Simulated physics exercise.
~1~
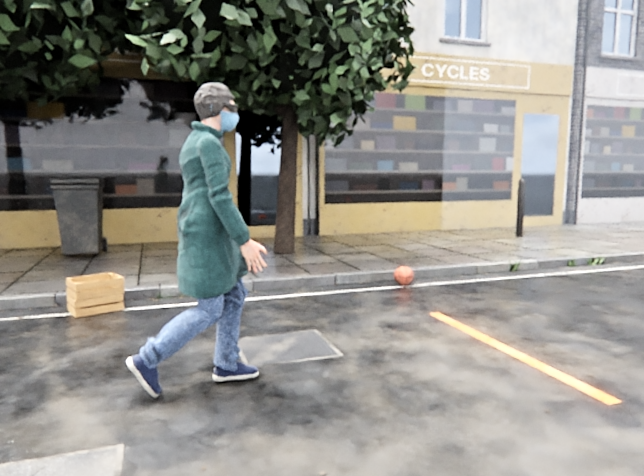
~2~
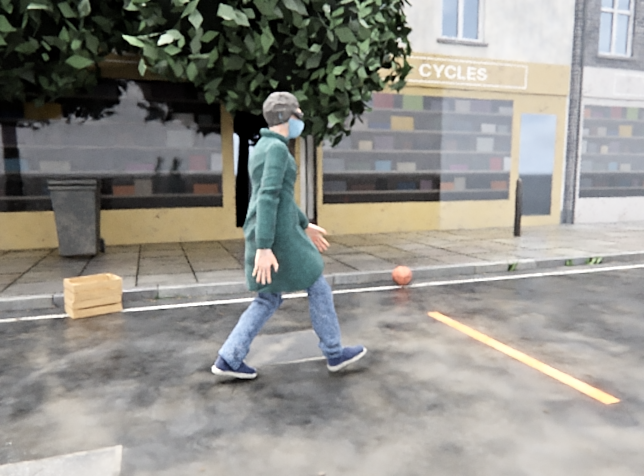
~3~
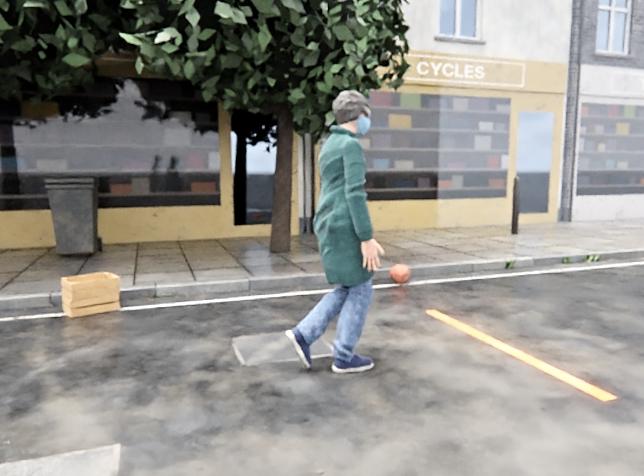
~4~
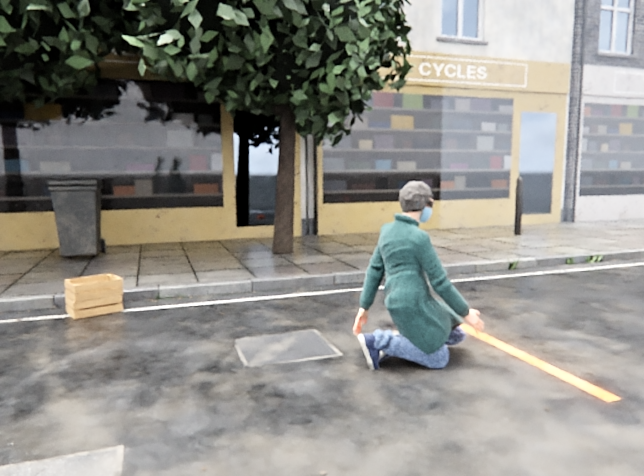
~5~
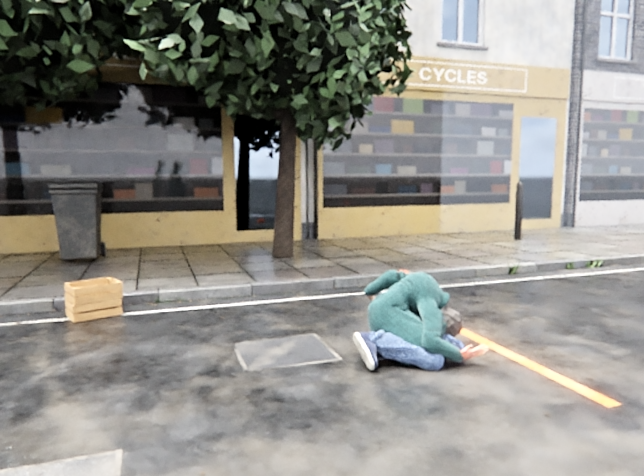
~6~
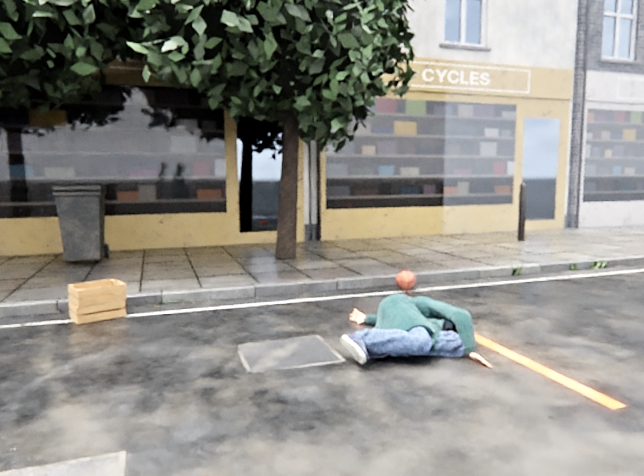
Masked person in a green coat walking right across a street, dropping to the knees and slumping down beside an orange line.
